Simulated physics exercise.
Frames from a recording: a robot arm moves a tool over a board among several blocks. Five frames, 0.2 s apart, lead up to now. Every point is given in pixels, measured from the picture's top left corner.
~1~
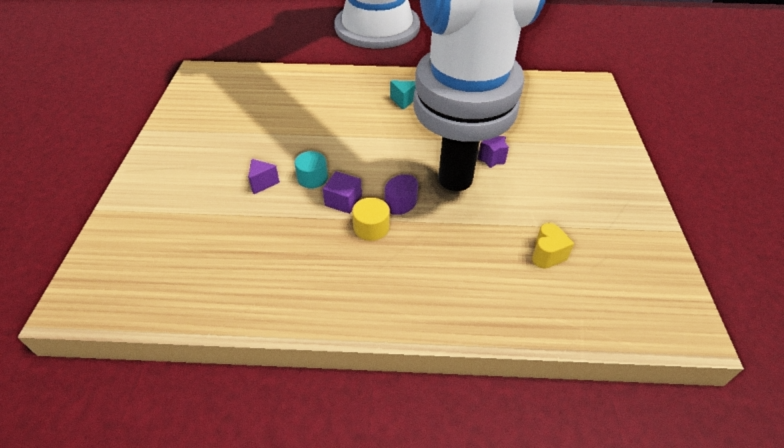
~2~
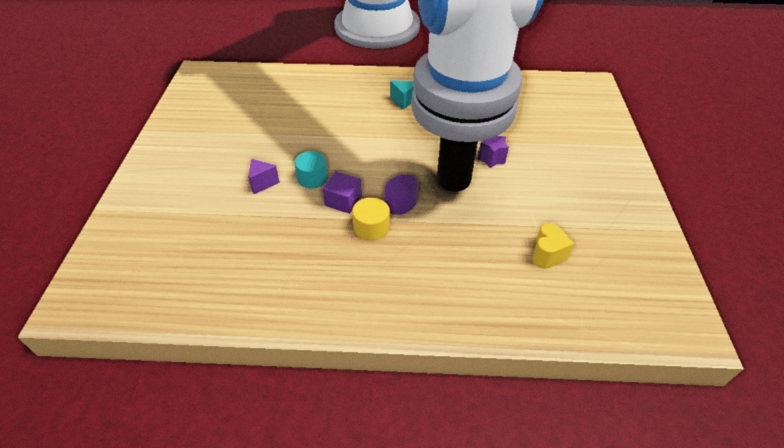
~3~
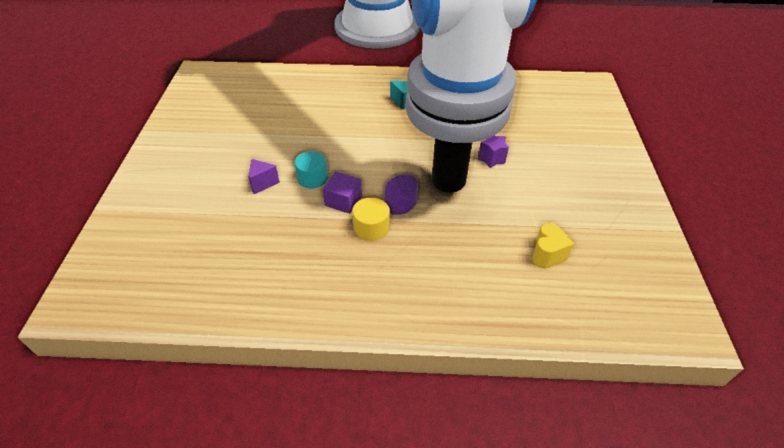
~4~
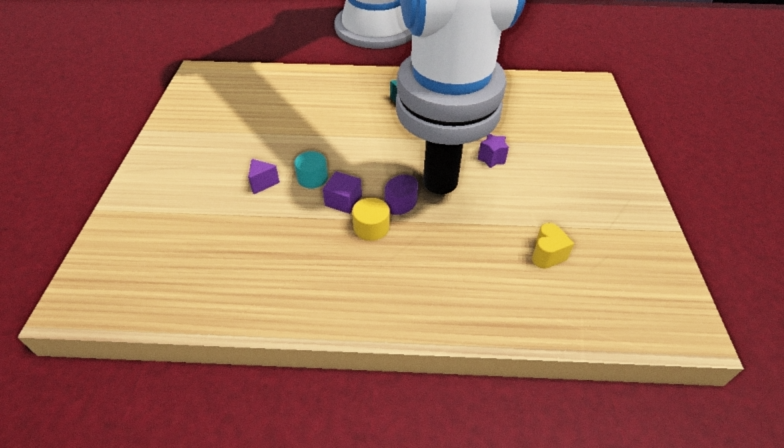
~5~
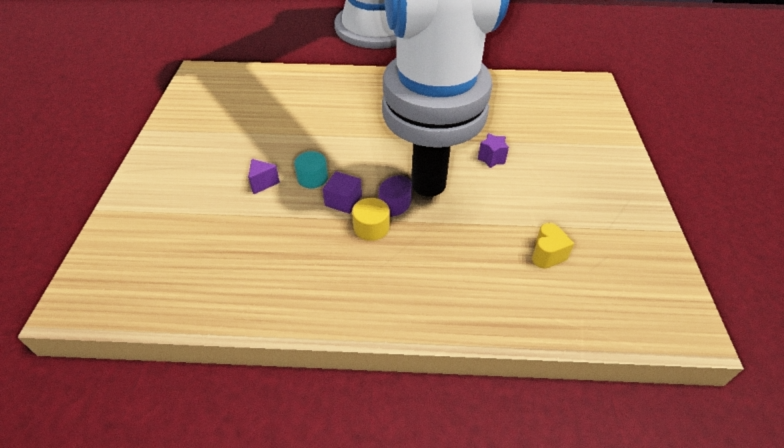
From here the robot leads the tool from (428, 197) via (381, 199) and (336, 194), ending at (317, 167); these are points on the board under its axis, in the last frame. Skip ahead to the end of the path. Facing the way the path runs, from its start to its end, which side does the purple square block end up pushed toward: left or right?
The shift is to the left of that direction.
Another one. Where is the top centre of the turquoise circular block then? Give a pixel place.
Located at (285, 143).
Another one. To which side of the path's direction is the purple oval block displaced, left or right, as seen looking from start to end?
Over to the left.
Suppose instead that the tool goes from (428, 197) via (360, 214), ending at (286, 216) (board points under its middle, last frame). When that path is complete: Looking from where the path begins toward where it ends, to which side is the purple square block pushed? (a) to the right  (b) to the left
Option a.
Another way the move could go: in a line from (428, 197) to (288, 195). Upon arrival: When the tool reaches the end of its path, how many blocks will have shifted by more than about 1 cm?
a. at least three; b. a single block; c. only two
a (at least three)
On the path given first. One third of the way, tool (380, 187); purple square block (323, 182); yellow circular block (357, 218); purple oval block (349, 192), turned 25° anticlockwise.
Two thirds of the way, tool (334, 181); turquoise circular block (307, 159); purple square block (301, 182), turned 40° clockwise; yellow circular block (357, 219); purple oval block (325, 201), turned 80° anticlockwise.
At the end, tool (315, 155); purple triangular block still; turquoise circular block (285, 143); purple square block (297, 182), turned 35° clockwise; yellow circular block (357, 219); purple oval block (325, 201), turned 80° anticlockwise.
